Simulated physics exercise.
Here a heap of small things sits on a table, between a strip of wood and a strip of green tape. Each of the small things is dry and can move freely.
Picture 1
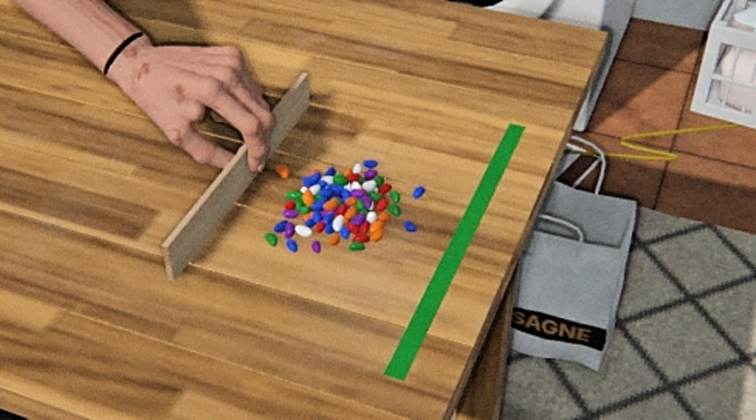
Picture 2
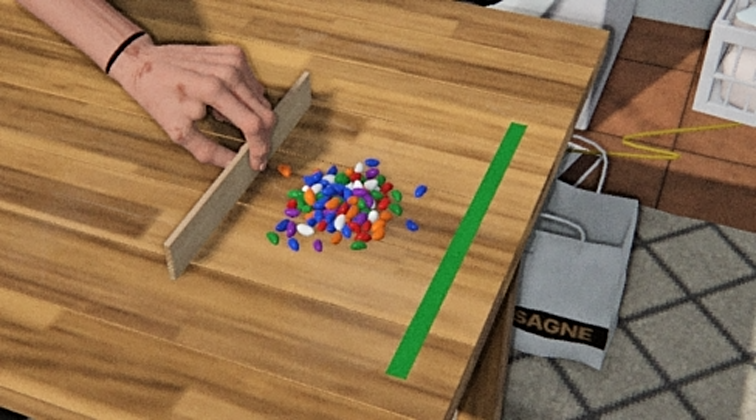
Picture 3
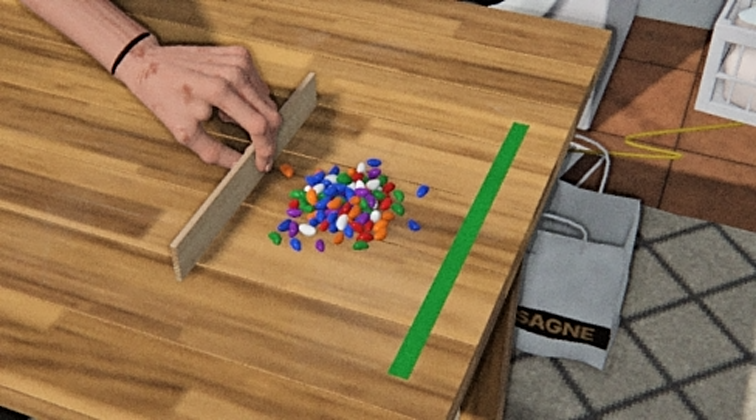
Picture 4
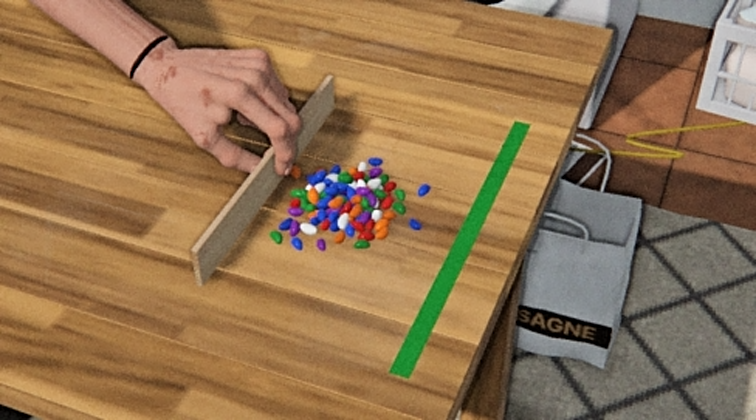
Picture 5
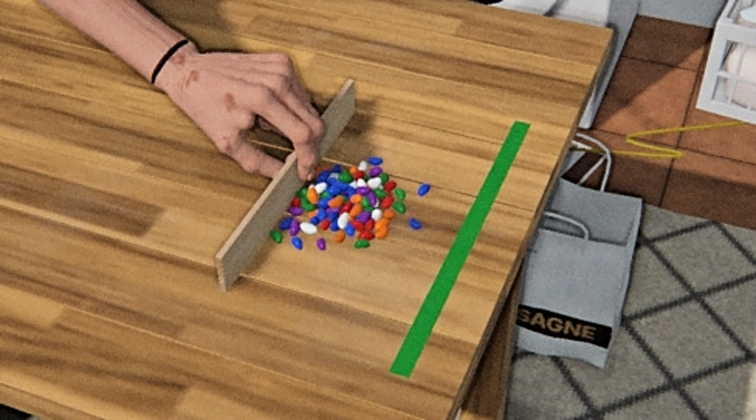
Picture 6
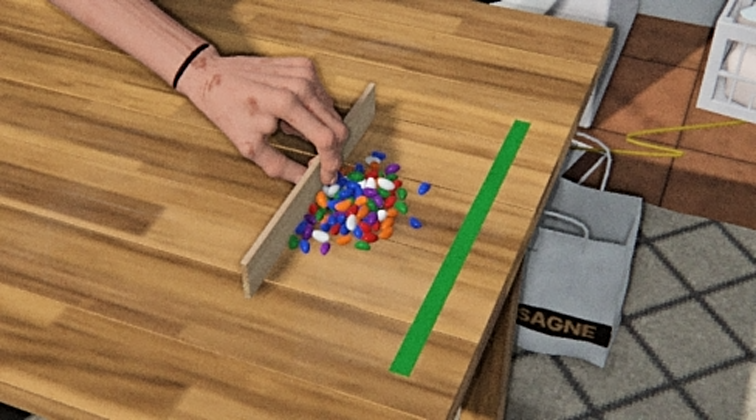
A hand slides a strip of wood rightward across the table into colourful jelly beans.
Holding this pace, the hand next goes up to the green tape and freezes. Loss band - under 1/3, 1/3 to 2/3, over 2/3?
One to two thirds falls.
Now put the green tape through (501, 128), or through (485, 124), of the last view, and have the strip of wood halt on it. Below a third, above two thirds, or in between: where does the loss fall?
For the first place it's under a third, and for the second it's under a third.
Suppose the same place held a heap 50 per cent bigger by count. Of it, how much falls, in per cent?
50 % or thereabouts.
Shortly afterwards, strip of wood still moving, near (398, 185); heap all on the table, its front near (469, 236).
Next, strip of wood stopped at the green tape; heap near a quarter over the edge.
Some moments later, strip of wood stopped at the green tape; heap near half over the edge.
In the end, strip of wood stopped at the green tape; heap near half over the edge.
